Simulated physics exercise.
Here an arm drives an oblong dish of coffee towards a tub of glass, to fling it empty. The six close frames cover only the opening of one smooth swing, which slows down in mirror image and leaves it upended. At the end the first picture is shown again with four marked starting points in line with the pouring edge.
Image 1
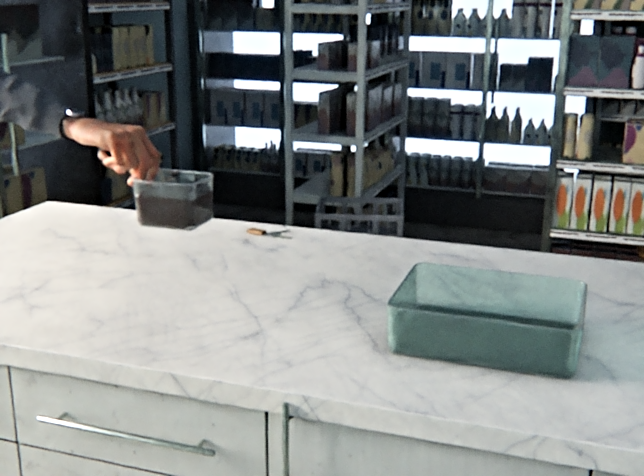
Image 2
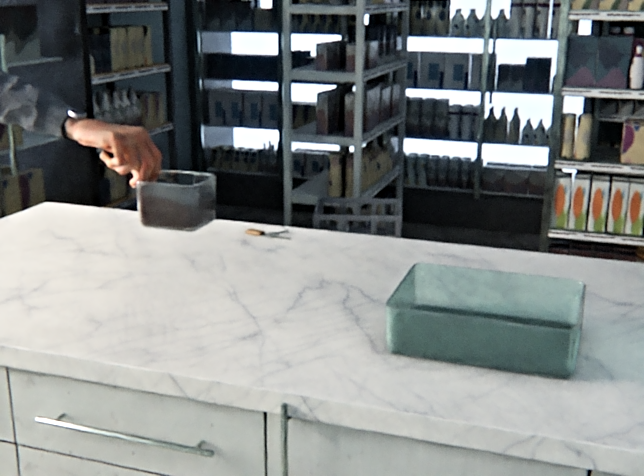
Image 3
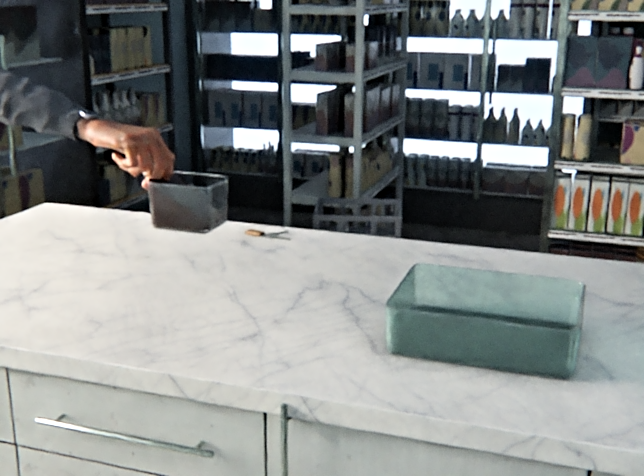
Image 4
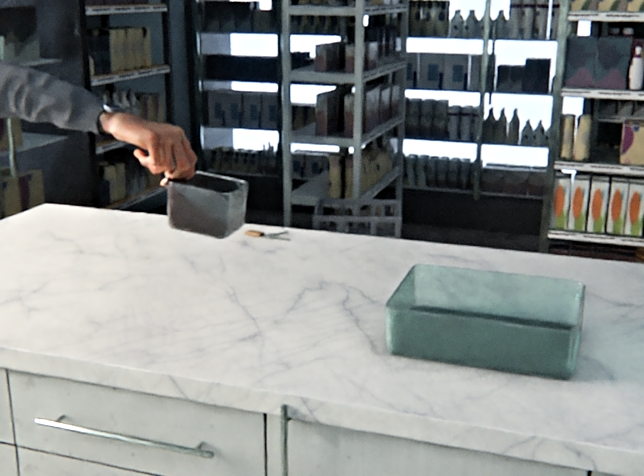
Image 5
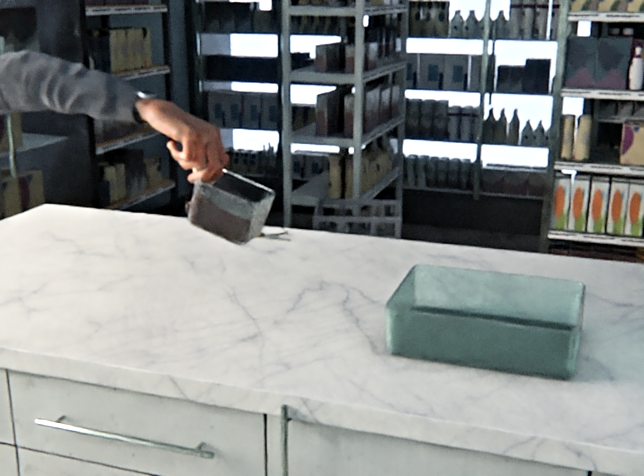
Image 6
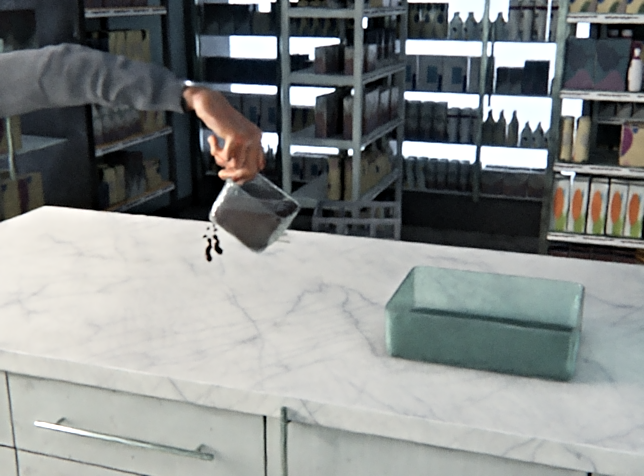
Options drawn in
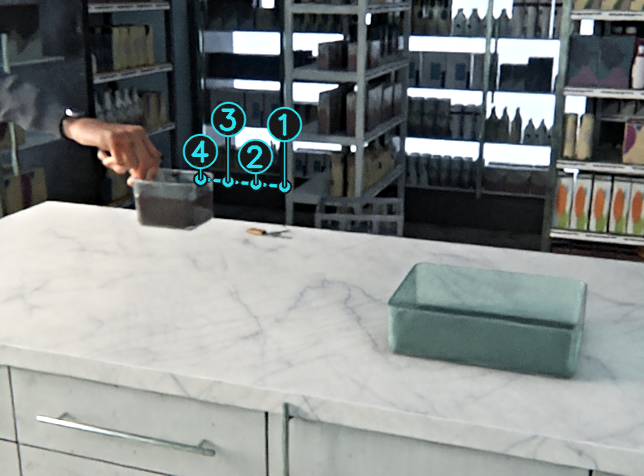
In the video, a hand carries a small clear container of dark contents rightward over a marble counter, tilting it increasingly until dark bits drop from its left side, while a greenish glass tub sits still at right.
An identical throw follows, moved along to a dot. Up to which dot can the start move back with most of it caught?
The limit is 3.
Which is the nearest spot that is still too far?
It is 4.
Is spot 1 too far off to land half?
No, not at all.
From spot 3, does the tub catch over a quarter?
Yes.
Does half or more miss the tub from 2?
No.
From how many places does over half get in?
Three of them.
On the marked copy, 1 at (284, 186); 2 at (255, 184); 3 at (228, 181); 4 at (200, 179).
If 1 is chosen, about 80 % lands in the tub, 3 % falls short and 18 % goes beside or beyond.
If 2 is chosen, about 78 % lands in the tub, 8 % falls short and 14 % goes beside or beyond.
If 3 is chosen, about 69 % lands in the tub, 25 % falls short and 6 % goes beside or beyond.
If 4 is chosen, about 23 % lands in the tub, 72 % falls short and 5 % goes beside or beyond.
